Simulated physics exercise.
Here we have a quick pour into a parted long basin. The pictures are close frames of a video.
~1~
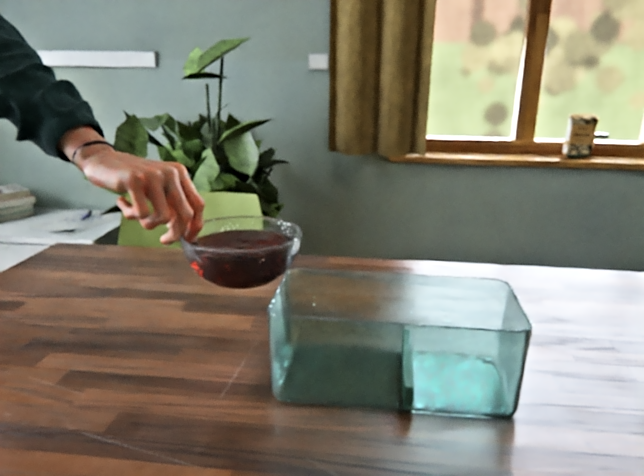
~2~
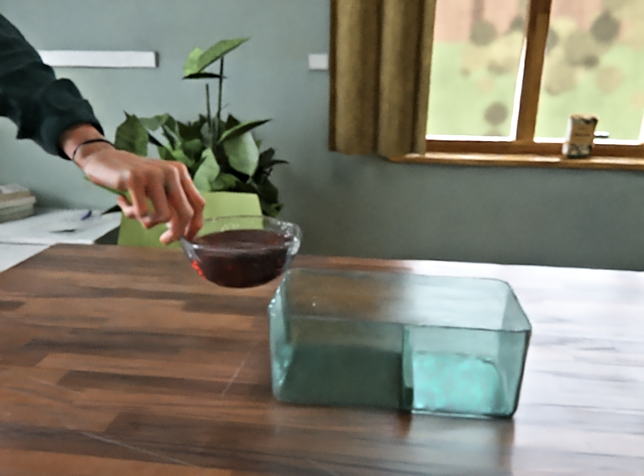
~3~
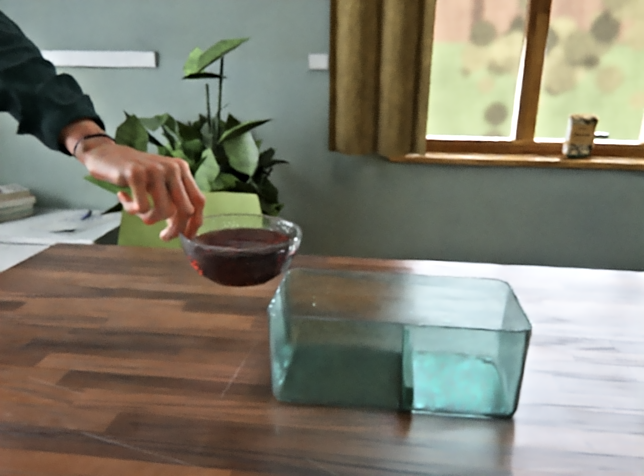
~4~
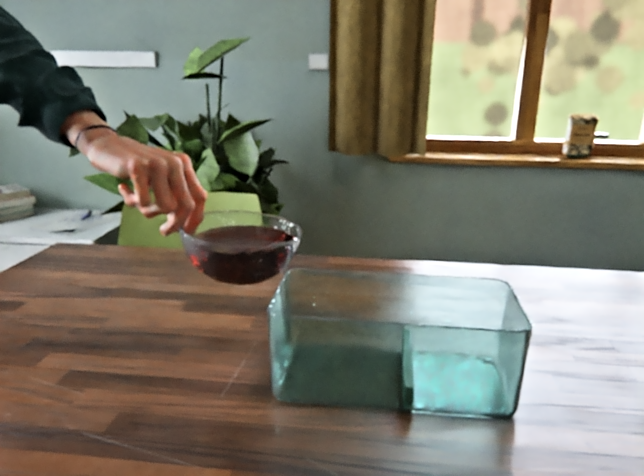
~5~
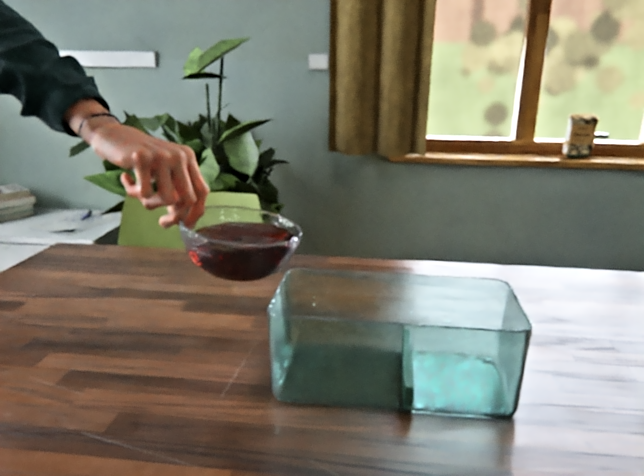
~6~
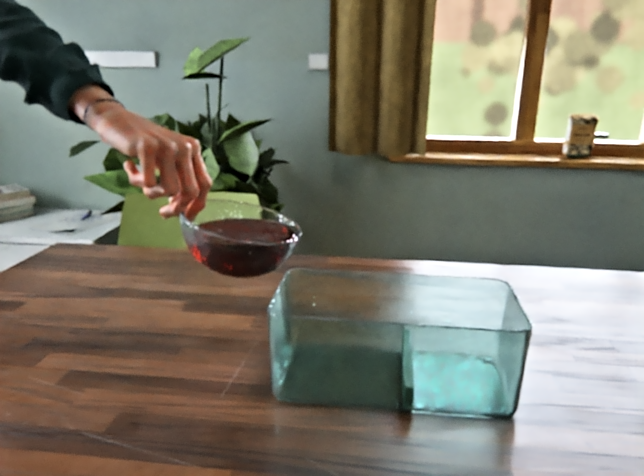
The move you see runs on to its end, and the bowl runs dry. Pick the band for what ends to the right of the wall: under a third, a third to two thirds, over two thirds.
It comes to under a third.
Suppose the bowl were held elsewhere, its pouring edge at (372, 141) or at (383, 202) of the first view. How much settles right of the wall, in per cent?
In turn 80 and 80 in a hundred.
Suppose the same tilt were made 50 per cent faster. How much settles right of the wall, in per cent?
Some 20 per cent.
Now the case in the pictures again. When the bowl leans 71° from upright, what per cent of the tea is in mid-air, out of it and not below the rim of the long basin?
About 45 per cent.
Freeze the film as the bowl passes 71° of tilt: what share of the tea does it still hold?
Near 40 %.
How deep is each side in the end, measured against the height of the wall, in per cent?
The left part 60 per cent, the right part 10.
A moment on, the tilt is 71° and 42 per cent is still to pour, 15 is left of the wall and 0 right of it.
Next, the tilt is 101° and 0 per cent is still to pour, 86 is left of the wall and 6 right of it.
Then the tilt is 103° and 0 per cent is still to pour, 87 is left of the wall and 12 right of it.
Later the tilt is 103° and 0 per cent is still to pour, 87 is left of the wall and 12 right of it.
Finally, 87 per cent lies left of the wall, 12 right of it and 1 outside.
